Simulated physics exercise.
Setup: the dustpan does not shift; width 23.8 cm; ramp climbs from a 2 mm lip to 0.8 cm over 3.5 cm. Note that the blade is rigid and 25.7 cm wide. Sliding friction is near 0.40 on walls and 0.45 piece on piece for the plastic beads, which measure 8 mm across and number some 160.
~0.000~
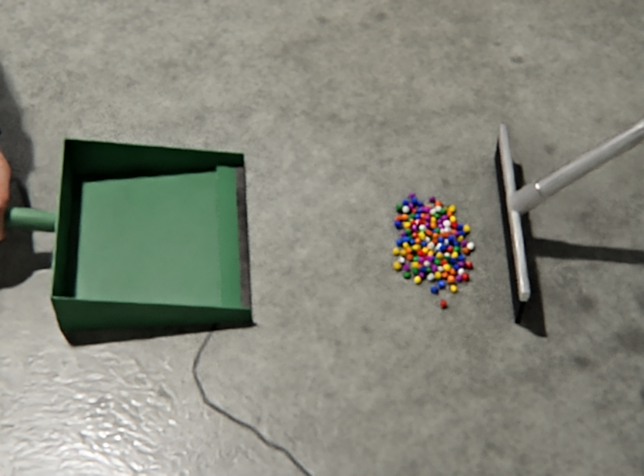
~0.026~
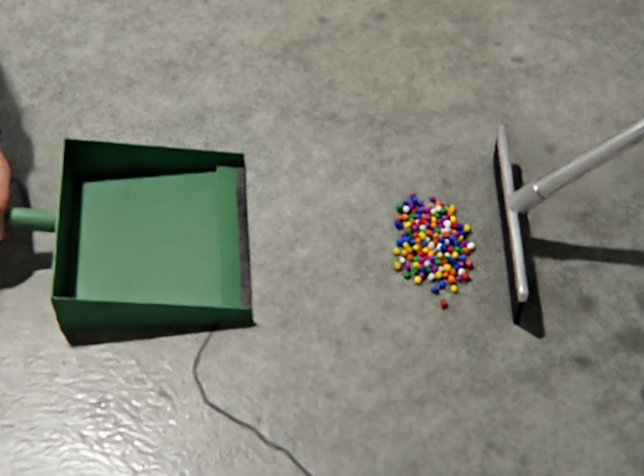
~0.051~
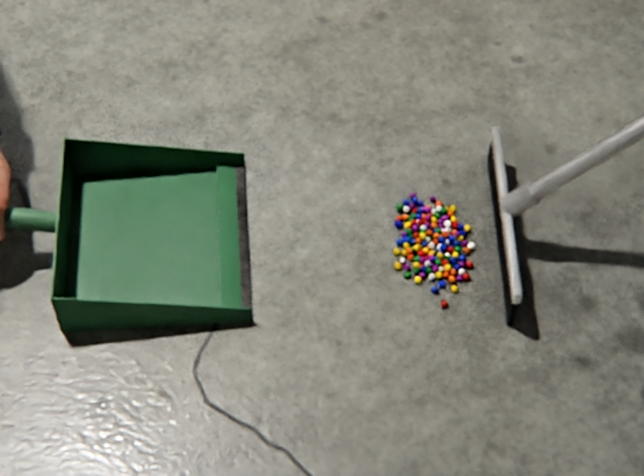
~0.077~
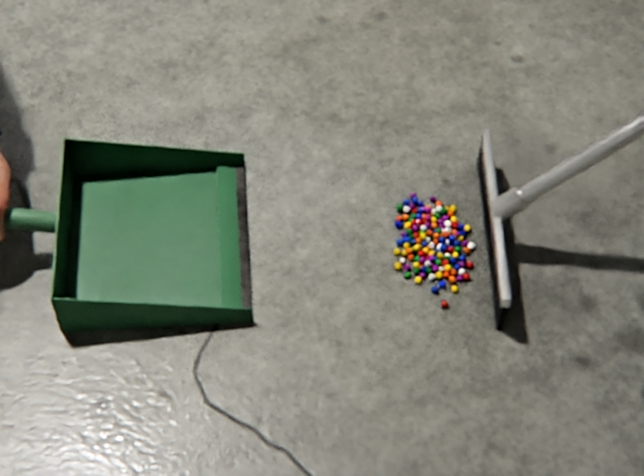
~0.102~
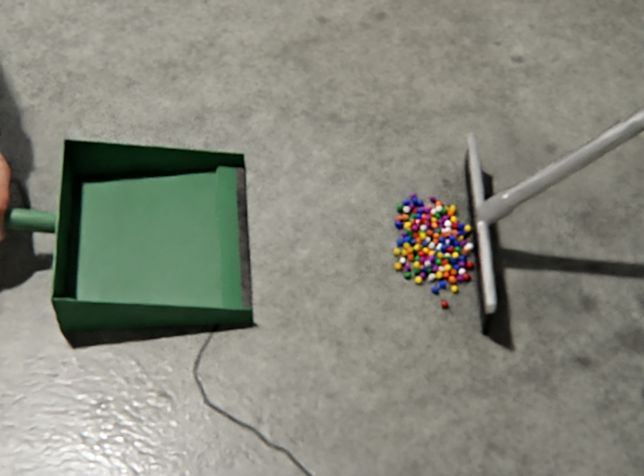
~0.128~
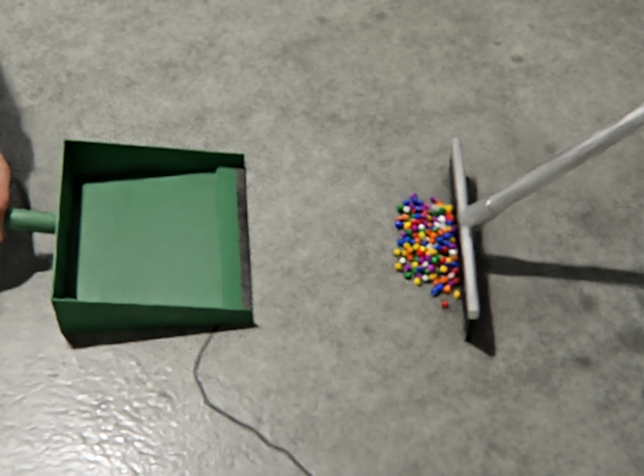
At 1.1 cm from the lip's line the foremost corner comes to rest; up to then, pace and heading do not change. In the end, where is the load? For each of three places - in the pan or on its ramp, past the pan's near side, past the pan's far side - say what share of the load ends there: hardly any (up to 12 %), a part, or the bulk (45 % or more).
Pan: A part; near side: A part; far side: Hardly any.
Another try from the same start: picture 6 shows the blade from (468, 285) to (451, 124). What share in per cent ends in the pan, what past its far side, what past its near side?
Per cent by place - pan 50, far side 10, near side 5.
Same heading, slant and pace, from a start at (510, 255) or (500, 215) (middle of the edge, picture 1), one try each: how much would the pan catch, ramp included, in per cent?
About 25 and 30 per cent.
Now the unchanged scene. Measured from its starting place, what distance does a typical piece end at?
About 24 cm.
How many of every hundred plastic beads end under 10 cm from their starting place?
Around 0 percent.
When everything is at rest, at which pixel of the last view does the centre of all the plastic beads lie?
Centre at rest, approx.: (245, 268) px.
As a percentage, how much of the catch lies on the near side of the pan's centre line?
Roughly 80 per cent.
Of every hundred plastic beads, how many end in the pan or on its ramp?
30 %.
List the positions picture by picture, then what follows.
Blade from (524, 295) to (502, 133), moved 0.0 cm, 0 of the pieces shifted so far; middle of the pieces at (430, 244); pan at (142, 245), in the first picture.
Blade from (523, 296) to (501, 133), moved 0.3 cm, 0 of the pieces shifted so far; middle of the pieces at (430, 244), in the second picture.
Blade from (517, 298) to (495, 135), moved 1.1 cm, 0 of the pieces shifted so far; middle of the pieces at (431, 244), in the third picture.
Blade from (506, 302) to (485, 138), moved 2.5 cm, 0 of the pieces shifted so far; middle of the pieces at (431, 244), in the fourth picture.
Blade from (491, 307) to (472, 142), moved 4.4 cm, 0 of the pieces shifted so far; middle of the pieces at (431, 244), in the fifth picture.
Blade from (473, 314) to (456, 147), moved 6.7 cm, 81 of the pieces shifted so far; middle of the pieces at (428, 245); pan at (142, 246). Its pace works out near 0.85 m/s, heading 17 degrees towards the viewer's side, in the sixth picture.
After 0.28 s, middle of the blade 13 cm from the lip; 0 % over the lip, far side 0 %, near side 5 %.
After 0.38 s, middle of the blade 5 cm from the lip; 0 % over the lip, far side 0 %, near side 15 %.
After 0.62 s, middle of the blade 2 cm from the lip; 35 % over the lip, far side 5 %, near side 20 %.
By 1.7 s all is still; pan 30 %, near side 20 %, far side 5 %, in front of the lip or behind the blade 45 %.
